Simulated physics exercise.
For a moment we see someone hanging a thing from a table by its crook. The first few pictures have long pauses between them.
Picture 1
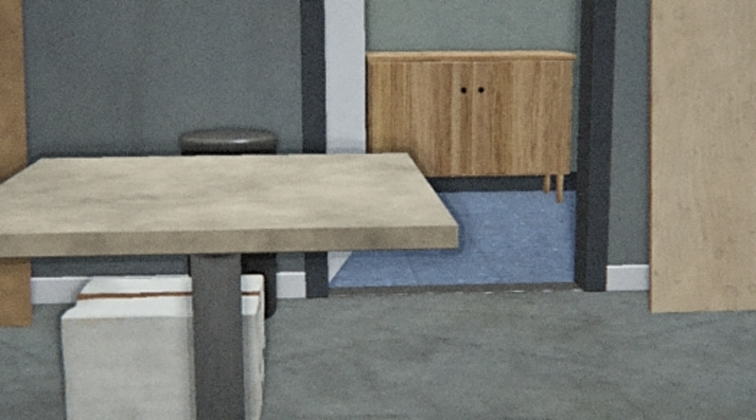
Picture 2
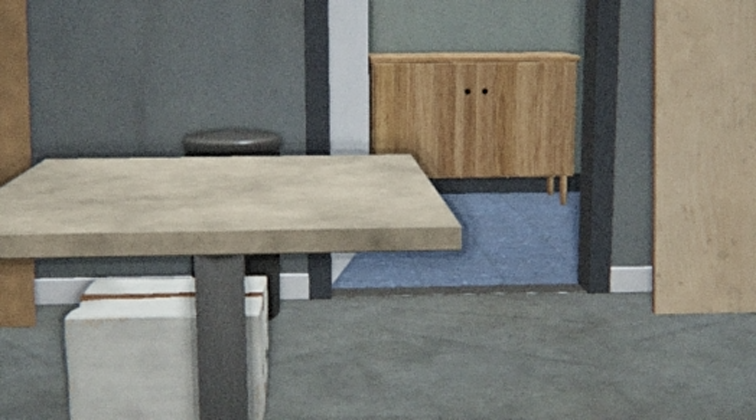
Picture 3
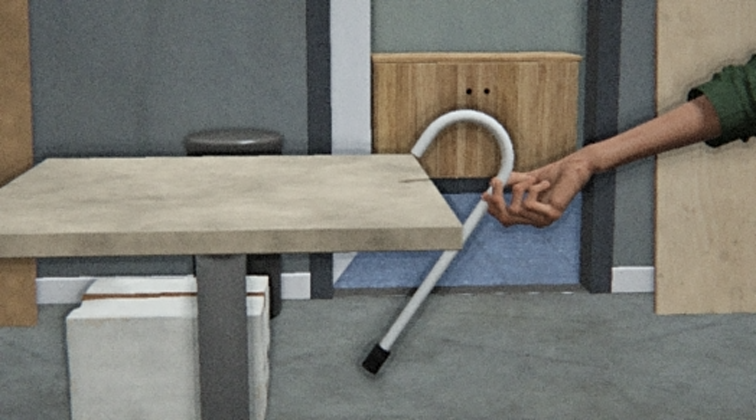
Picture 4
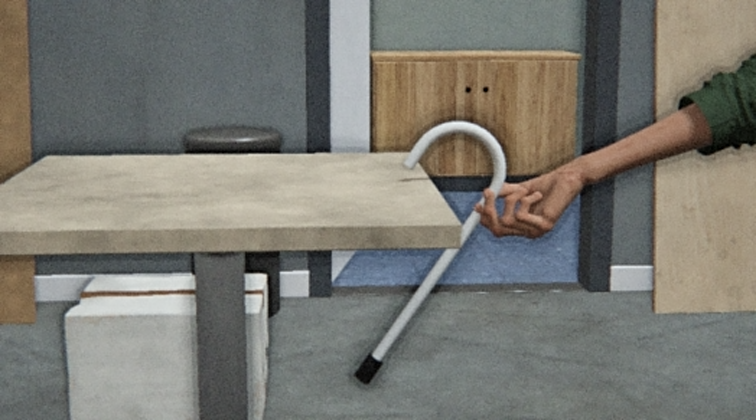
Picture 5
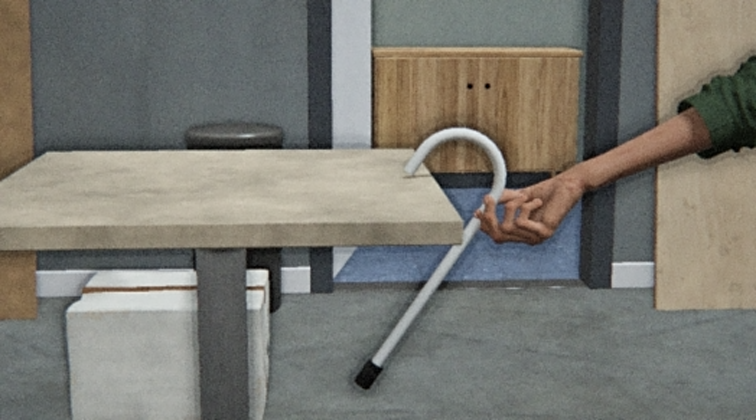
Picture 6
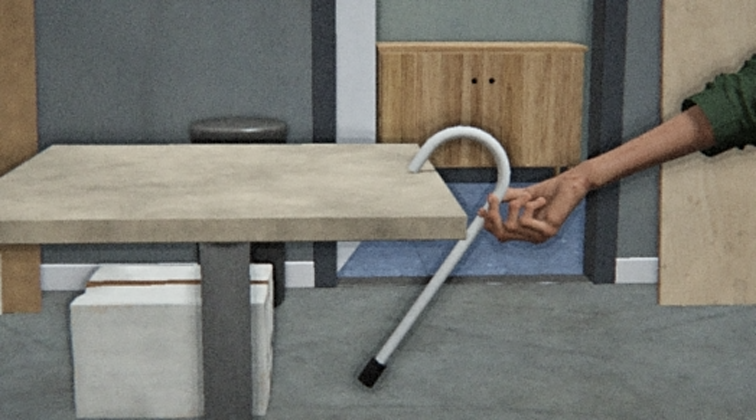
In the video, a table stands in a room with a wooden cabinet beyond a doorway; then a hand at the right holds a white cane, shifting it slightly until its crook is at the table's right edge, still gripped.
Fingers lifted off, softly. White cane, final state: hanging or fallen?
It stays aloft.
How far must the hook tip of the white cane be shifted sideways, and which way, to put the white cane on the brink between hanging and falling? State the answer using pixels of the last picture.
The switch happens after a rightward move of 24 pixels.
Then, 0.32 s later than the last frame, white cane at rest near (412, 251).
Then, 0.72 s later than the last frame, white cane at rest near (413, 251).
When it is over, the white cane remains in place, near (410, 251).
